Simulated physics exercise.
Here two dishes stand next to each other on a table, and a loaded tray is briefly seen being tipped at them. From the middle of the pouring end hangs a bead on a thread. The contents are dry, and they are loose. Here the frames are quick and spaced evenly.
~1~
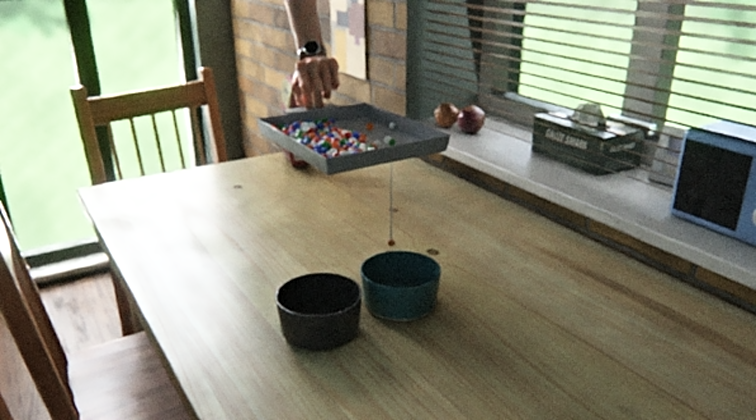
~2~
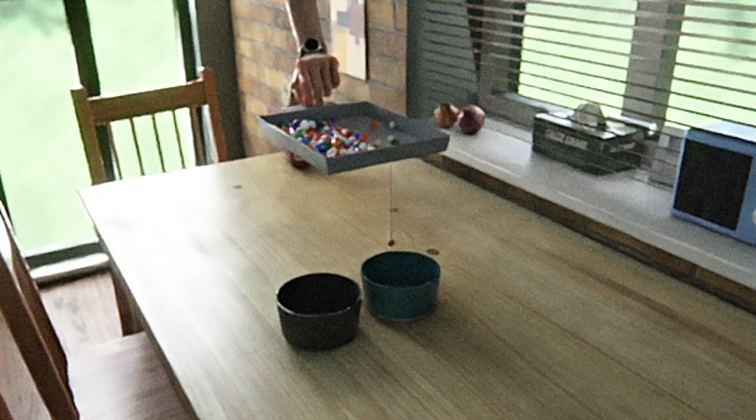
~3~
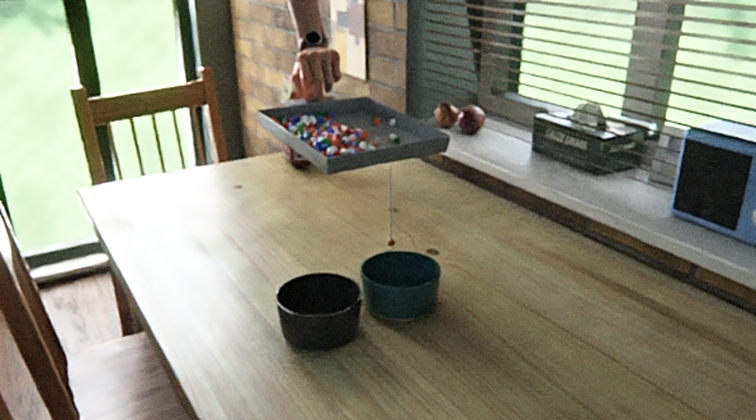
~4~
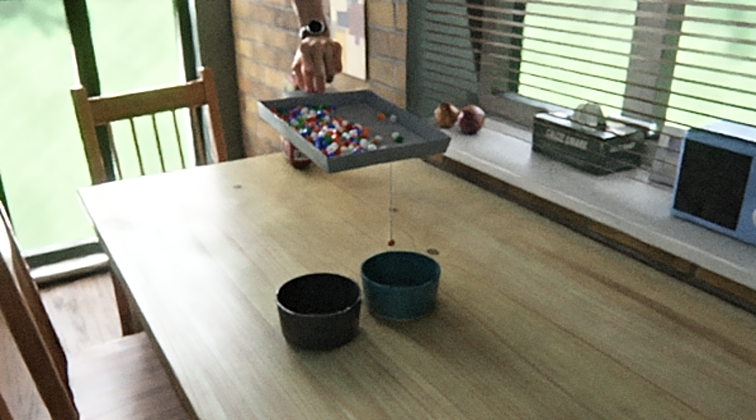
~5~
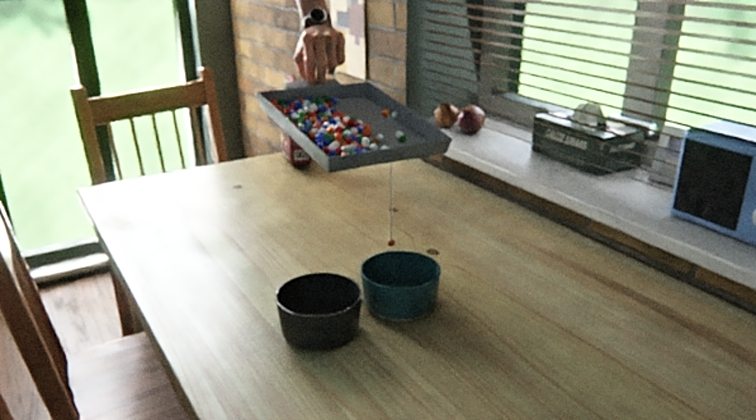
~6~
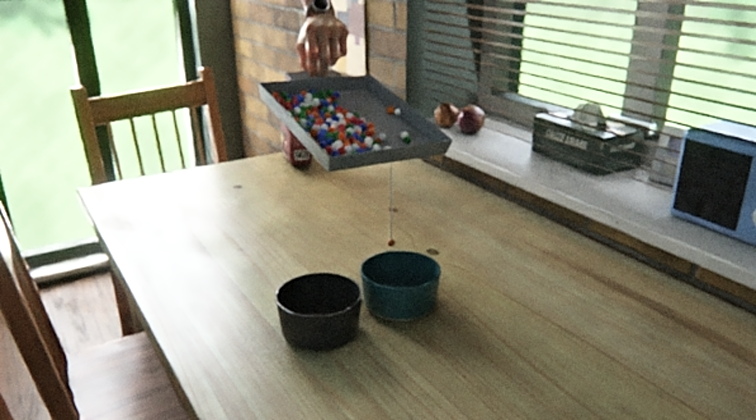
The clip opens on a hand behind a grey tray of colourful beads, held above a wooden table with a dark bowl and a teal bowl, a small bead hanging beneath it. The hand gradually raises the tray's back, tilting it slightly toward its near edge, and the beads start shifting inside.
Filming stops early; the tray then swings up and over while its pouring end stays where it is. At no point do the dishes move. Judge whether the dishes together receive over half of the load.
Caught: Below half.
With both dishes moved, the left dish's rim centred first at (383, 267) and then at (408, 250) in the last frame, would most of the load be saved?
Taking the tries in order: A major share, followed by a minor share.
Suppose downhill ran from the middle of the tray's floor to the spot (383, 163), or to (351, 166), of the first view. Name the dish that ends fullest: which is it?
It would be the right-side one to begin with, and after that the left-side one.
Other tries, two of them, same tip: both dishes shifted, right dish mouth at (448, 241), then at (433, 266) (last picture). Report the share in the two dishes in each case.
40 %, then 50 %.
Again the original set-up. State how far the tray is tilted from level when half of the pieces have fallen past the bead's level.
It is at around 95 degrees.
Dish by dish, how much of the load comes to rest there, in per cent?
For the left dish some 0 %, for the right dish some 20 %.
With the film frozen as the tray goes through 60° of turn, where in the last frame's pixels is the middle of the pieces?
Centre estimate: (384, 127).
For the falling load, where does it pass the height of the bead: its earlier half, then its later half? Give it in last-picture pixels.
Early half: (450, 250); late half: (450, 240).
Soon after the last picture, tray tipped steeply; all on the tray.
A little later, tray tipped right over; about a quarter on the tray; a small part in the right dish; about a third outside both; about a quarter in the air.
Later still, tray tipped past a quarter turn; about a quarter in the right dish; most outside both.
By the end, tray tipped past a quarter turn; none in the left dish; about a quarter in the right dish; most outside both.
